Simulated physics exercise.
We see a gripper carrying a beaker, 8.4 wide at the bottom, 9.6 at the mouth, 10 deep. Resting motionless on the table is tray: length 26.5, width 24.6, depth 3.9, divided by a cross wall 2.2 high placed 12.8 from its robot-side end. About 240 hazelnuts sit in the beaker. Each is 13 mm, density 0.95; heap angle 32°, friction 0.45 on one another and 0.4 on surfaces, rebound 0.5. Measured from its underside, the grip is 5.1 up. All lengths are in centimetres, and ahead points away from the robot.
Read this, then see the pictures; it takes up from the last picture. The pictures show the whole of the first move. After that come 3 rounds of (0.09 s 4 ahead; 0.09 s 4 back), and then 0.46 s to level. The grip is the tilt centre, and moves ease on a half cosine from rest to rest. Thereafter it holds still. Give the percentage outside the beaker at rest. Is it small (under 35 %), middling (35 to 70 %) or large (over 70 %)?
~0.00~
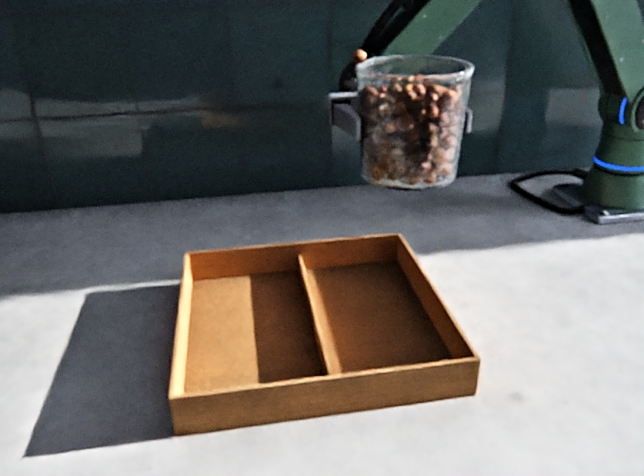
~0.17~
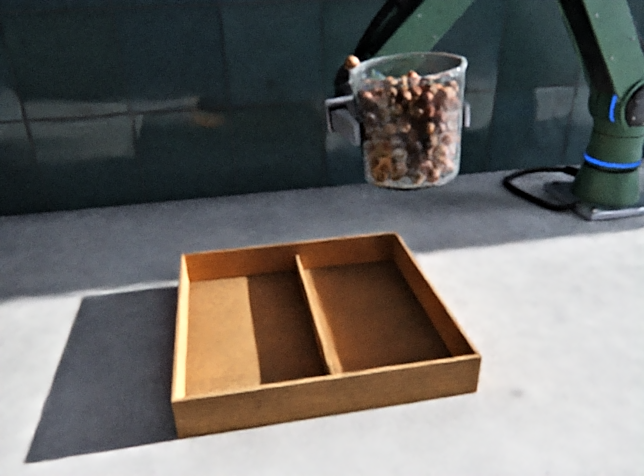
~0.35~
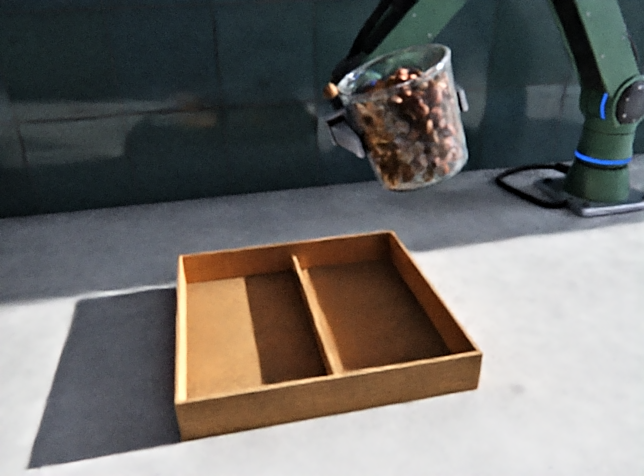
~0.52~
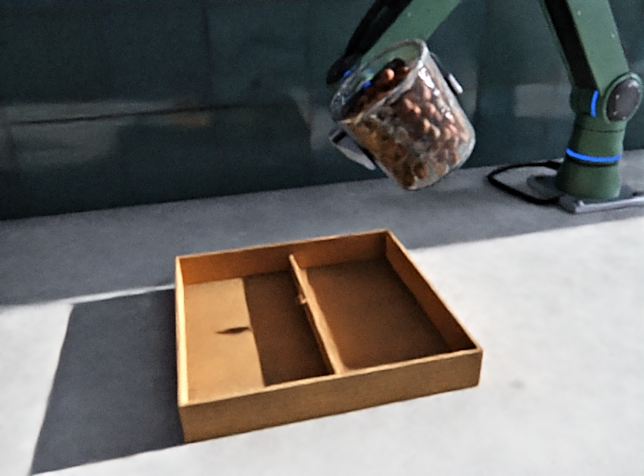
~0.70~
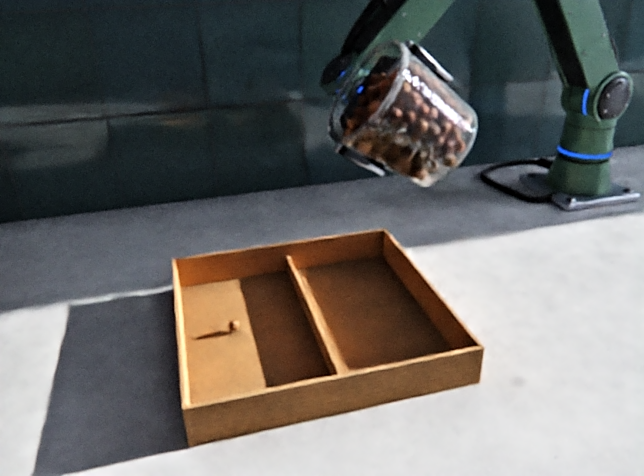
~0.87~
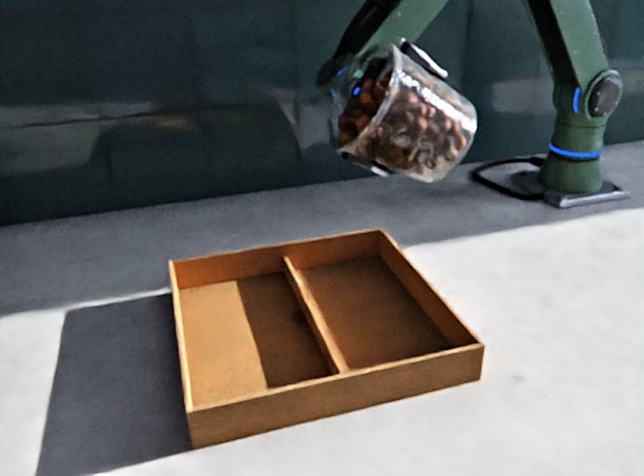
Middling.
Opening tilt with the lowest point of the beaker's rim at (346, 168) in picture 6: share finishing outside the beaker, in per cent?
Somewhere around 90 %.
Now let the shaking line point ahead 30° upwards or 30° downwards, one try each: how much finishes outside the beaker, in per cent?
Try one gives about 70 in a hundred, try two about 25 in a hundred.
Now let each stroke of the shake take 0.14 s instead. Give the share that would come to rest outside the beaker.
About 30 per cent, then.
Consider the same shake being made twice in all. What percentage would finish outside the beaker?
About 40 per cent in that case.
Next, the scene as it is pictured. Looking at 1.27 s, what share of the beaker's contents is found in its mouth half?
Some 40 percent is in that half.
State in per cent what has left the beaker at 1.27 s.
Roughly 35 percent up to then.
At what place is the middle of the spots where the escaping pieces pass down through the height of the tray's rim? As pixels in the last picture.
I'd say somewhere around (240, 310).
After 1.27 s, tilted 59° forward, highest piece 25 above the table; 157 in the beaker, 47 in the far-side part, 3 in the robot-side part, 3 on the table or floor, 30 in flight or on a rim.
After 1.67 s, tilted 24° forward, highest piece 26 above the table; 133 in the beaker, 83 in the far-side part, 13 on the table or floor, 9 in the robot-side part, 2 in flight or on a rim.
After 2.07 s, level, highest piece 26 above the table; 133 in the beaker, 85 in the far-side part, 13 on the table or floor, 9 in the robot-side part.
After 3.12 s, level, highest piece 26 above the table; 133 in the beaker, 85 in the far-side part, 13 on the table or floor, 9 in the robot-side part.
In the end, 133 in the beaker, 85 in the far-side part, 13 on the table or floor, 9 in the robot-side part. That is 45 % outside the beaker.
